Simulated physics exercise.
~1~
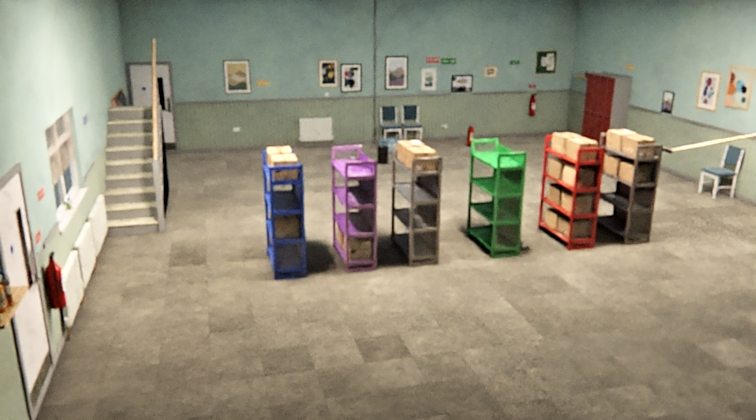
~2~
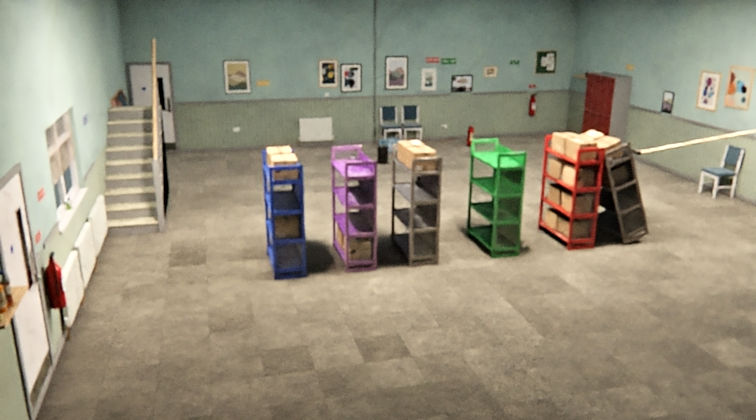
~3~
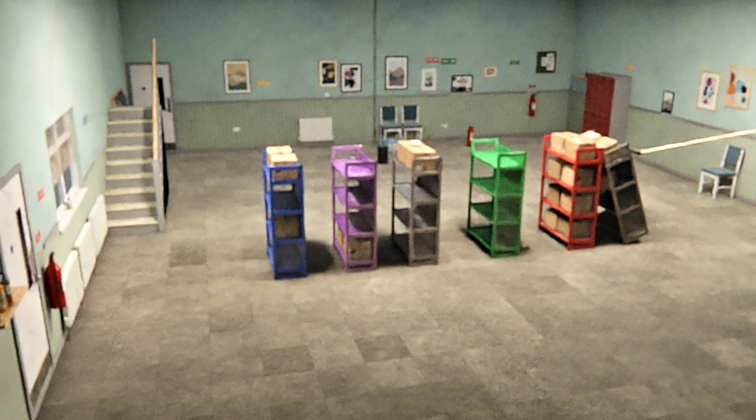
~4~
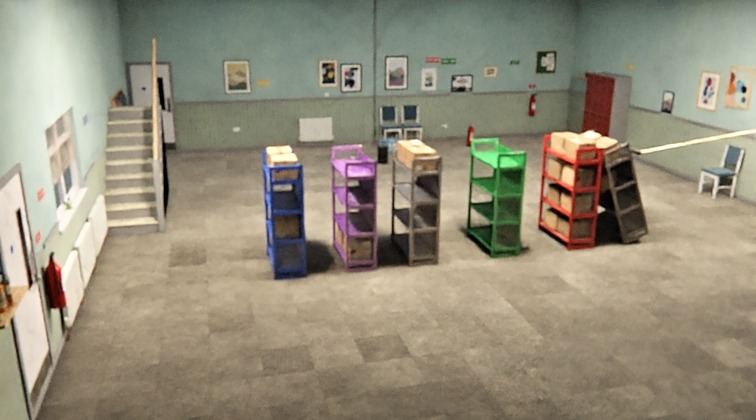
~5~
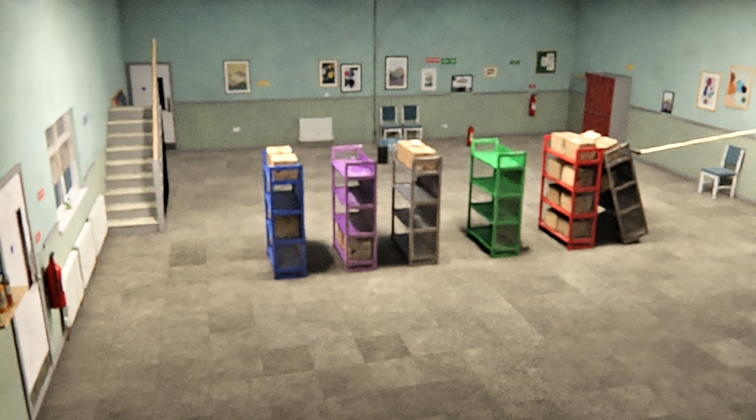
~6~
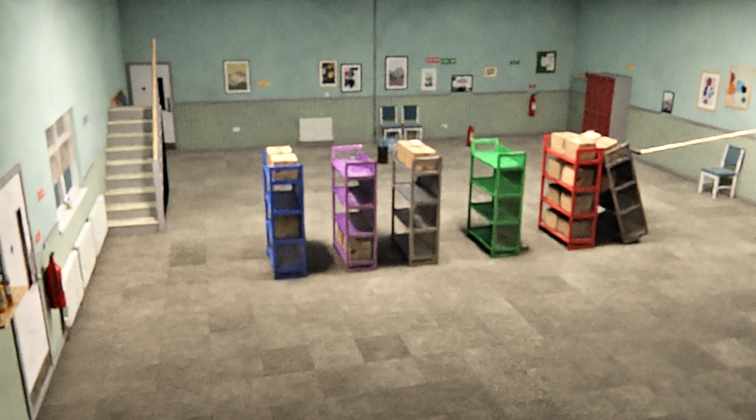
Six shelving units stood in a row across a large hall when a pole from the right pushed the dark one at the far end, tipping it left against its red neighbour, where it stayed leaning while the red one and the others remained upright.
